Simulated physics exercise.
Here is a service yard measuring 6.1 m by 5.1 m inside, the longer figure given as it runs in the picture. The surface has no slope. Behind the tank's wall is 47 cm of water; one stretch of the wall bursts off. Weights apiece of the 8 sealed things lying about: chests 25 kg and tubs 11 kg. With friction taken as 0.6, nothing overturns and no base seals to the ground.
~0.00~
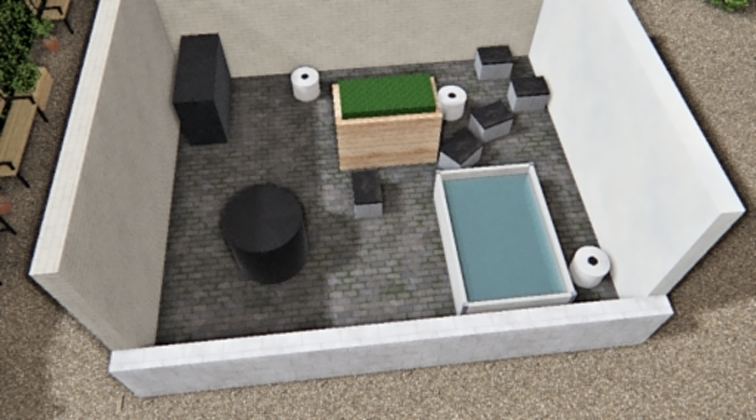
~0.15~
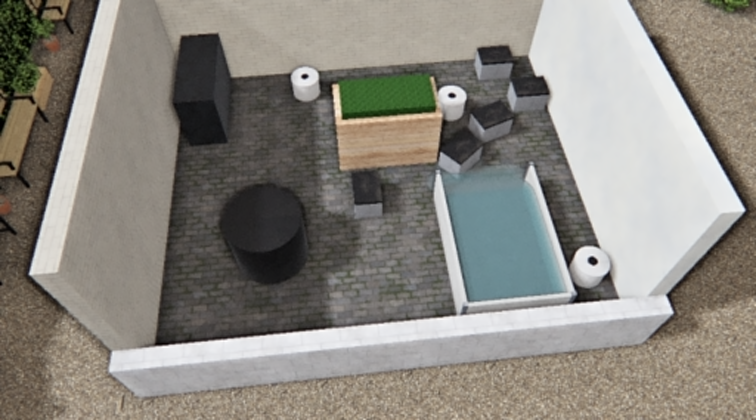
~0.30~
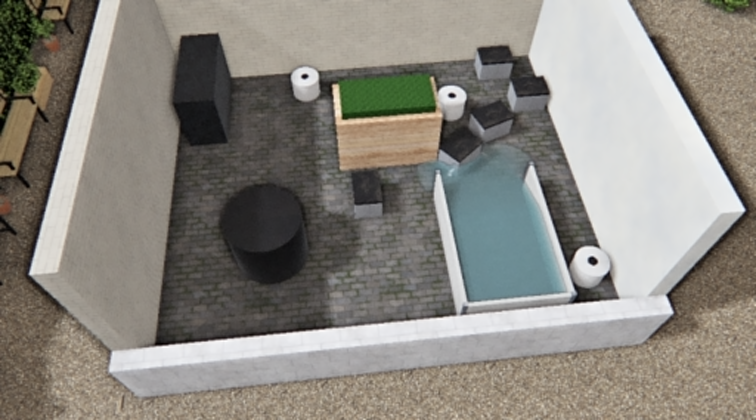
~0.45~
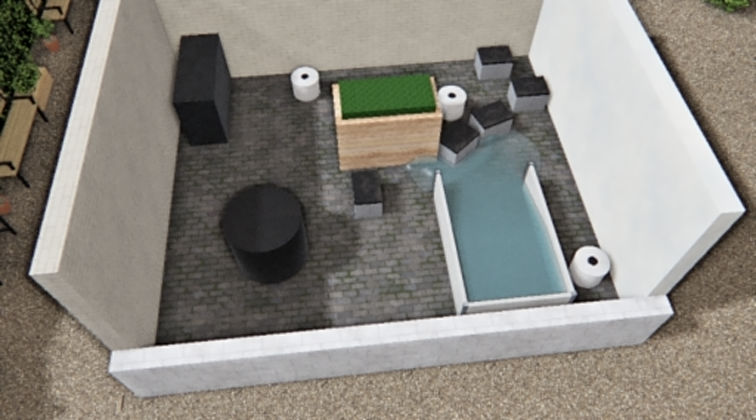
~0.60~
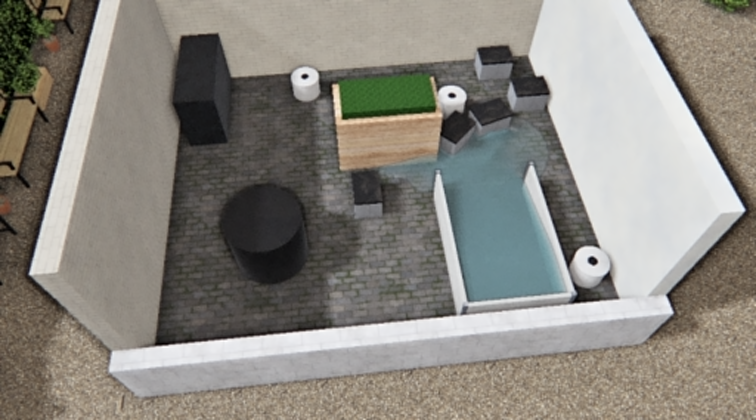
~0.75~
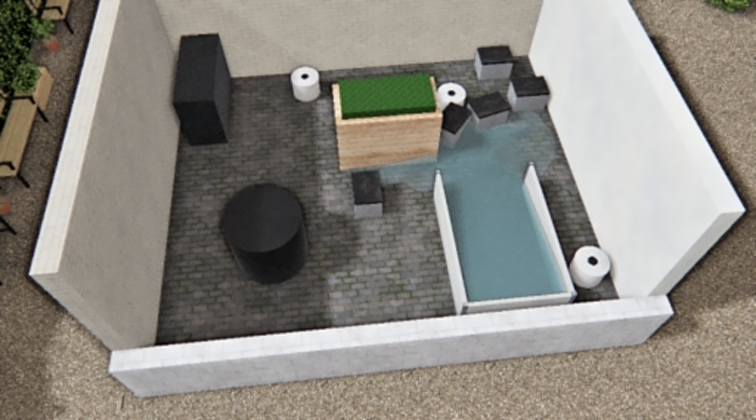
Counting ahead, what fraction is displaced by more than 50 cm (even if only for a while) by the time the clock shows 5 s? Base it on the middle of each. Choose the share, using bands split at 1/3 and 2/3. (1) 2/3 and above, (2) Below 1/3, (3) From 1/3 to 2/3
3.
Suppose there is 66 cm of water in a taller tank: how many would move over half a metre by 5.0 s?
It would come to 6 of them.
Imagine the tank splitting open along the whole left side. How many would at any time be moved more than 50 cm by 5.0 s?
Count: 1.
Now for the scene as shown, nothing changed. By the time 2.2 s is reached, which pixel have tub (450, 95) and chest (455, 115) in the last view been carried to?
About (444, 52) for the first and (404, 59) for the second.
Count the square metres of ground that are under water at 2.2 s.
About 14 m2.
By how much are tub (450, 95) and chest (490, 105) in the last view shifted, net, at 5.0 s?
Distances: 250 cm; 150 cm.
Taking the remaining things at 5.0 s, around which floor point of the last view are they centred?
Mean position approx. (403, 138).
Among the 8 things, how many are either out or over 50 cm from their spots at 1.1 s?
Result: 2.
After 1.1 s 2 of 8 are over 50 cm from their spots; 0 afloat.
After 2.2 s 4 of 8 are over 50 cm from their spots; 4 afloat.
After 3.5 s 3 of 8 are over 50 cm from their spots; 4 afloat.
After 5.0 s 4 of 8 are over 50 cm from their spots, and 4 have been at some point; 0 afloat.
